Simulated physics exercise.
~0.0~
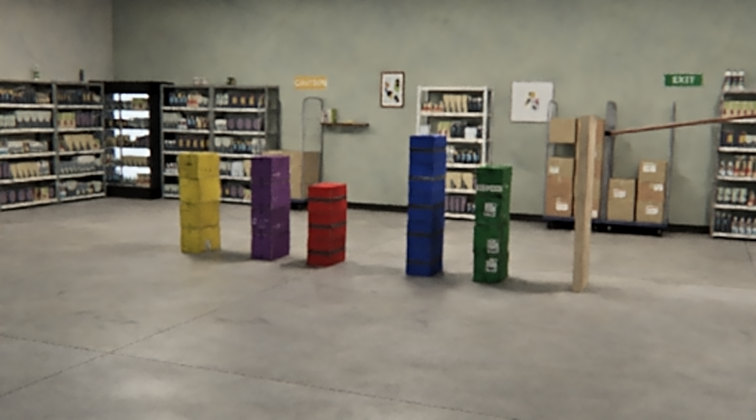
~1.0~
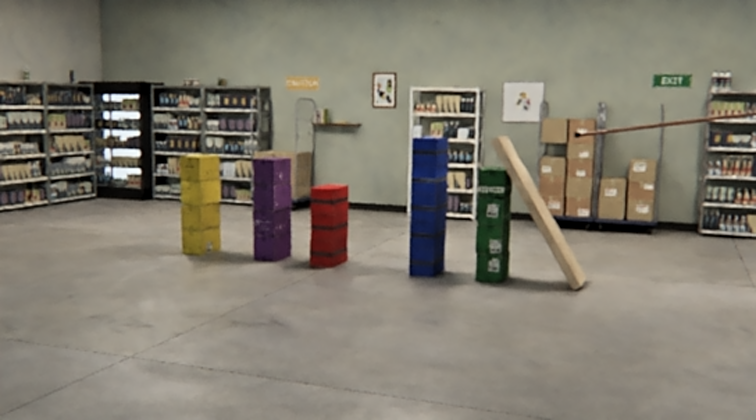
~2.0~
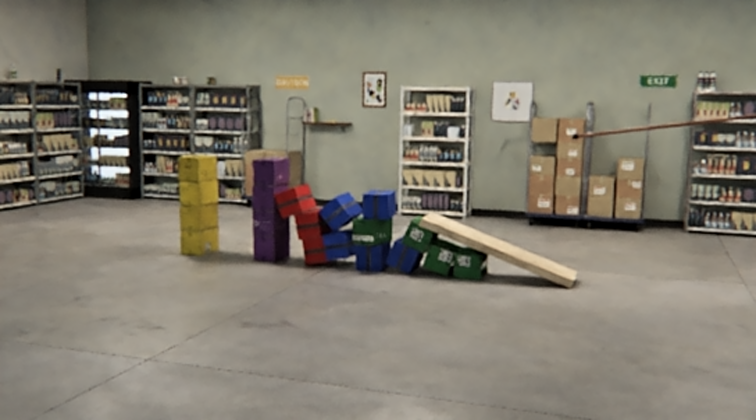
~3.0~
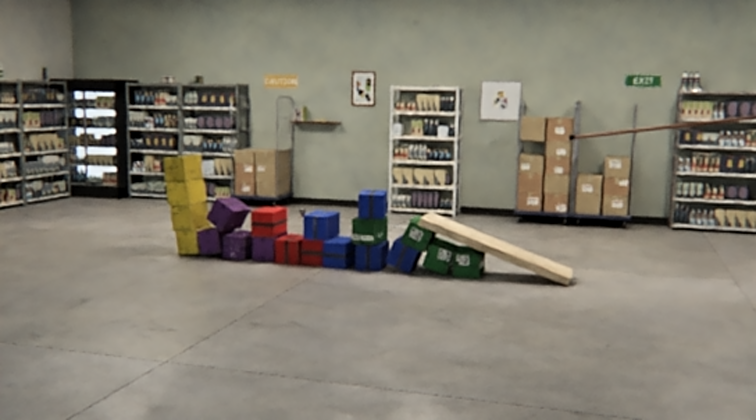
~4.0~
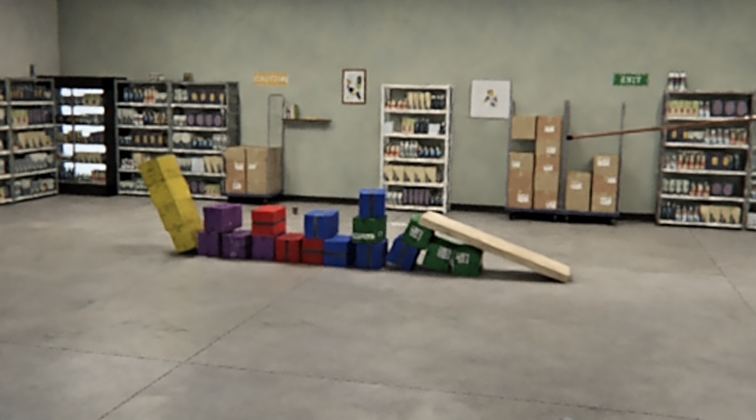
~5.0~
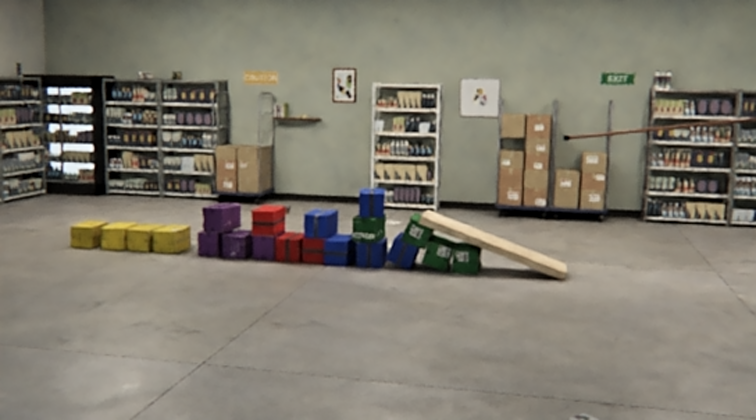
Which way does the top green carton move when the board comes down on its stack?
It moves to the left, away from the side where the board was standing.
